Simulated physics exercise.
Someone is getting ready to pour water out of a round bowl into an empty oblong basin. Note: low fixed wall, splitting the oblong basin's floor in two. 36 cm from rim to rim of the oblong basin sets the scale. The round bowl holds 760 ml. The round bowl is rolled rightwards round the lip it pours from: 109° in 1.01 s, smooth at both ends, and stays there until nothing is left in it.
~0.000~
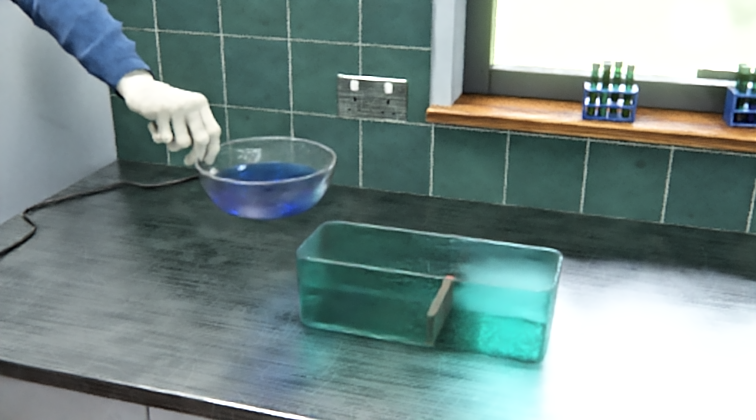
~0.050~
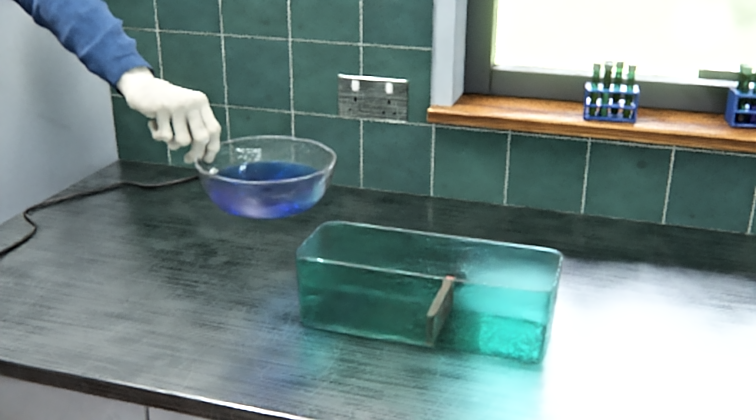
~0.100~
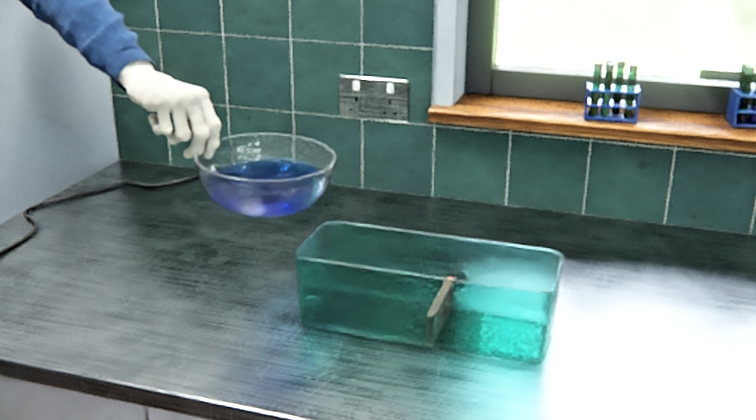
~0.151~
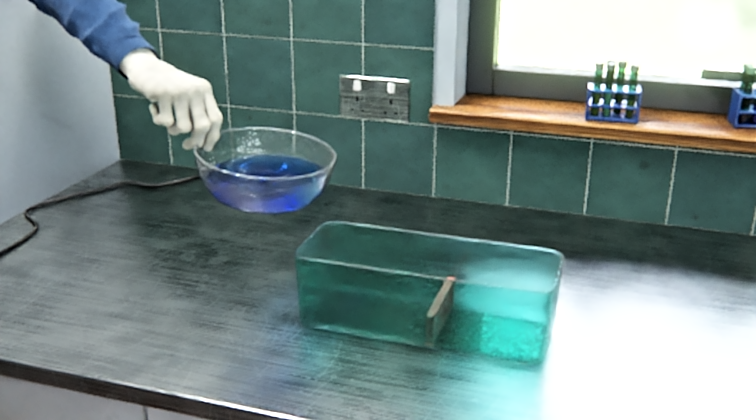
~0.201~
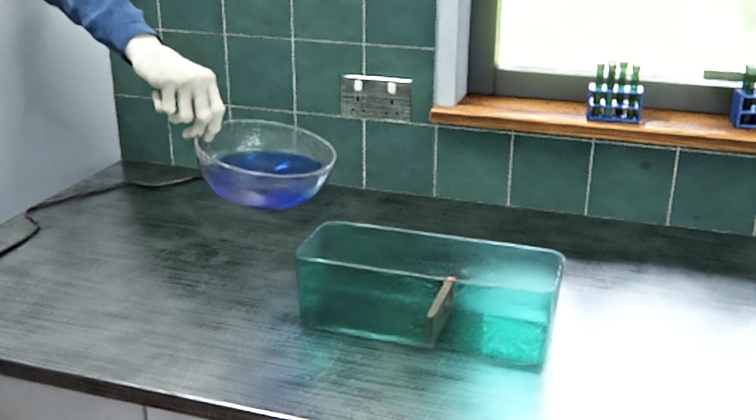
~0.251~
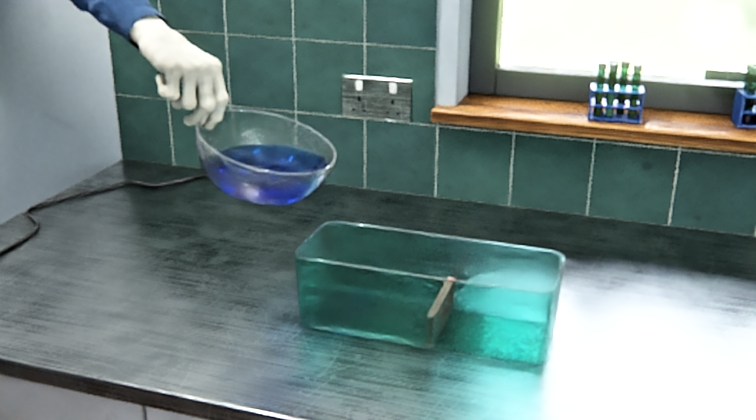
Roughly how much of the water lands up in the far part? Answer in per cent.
Around 10 %.
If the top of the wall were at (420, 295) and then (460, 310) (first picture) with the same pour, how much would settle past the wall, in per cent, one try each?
Result: 20 per cent, then 30 per cent.
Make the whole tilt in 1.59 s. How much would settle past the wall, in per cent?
Result under that change: Approx. 10 %.
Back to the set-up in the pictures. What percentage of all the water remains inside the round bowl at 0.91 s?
Near 0 in a hundred.
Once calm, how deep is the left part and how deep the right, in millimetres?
I'd expect close to 28 mm on the left and close to 4 mm on the right.
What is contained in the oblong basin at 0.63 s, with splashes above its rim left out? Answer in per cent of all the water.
About 7 per cent.
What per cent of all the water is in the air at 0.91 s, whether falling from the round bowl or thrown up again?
In-air share: About 14 %.
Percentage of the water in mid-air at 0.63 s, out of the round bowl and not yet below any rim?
At that moment, about 48 percent.
Then, 0.63 s in, the tilt is 75° and 44 per cent is still to pour, 7 is left of the wall and 0 right of it.
Then, 0.91 s in, the tilt is 106° and 0 per cent is still to pour, 83 is left of the wall and 3 right of it.
Then, 1.20 s in, the tilt is 109° and 0 per cent is still to pour, 88 is left of the wall and 9 right of it.
Then, 1.51 s in, the tilt is 109° and 0 per cent is still to pour, 88 is left of the wall and 10 right of it.
Finally, 88 per cent lies left of the wall, 10 right of it and 2 outside.
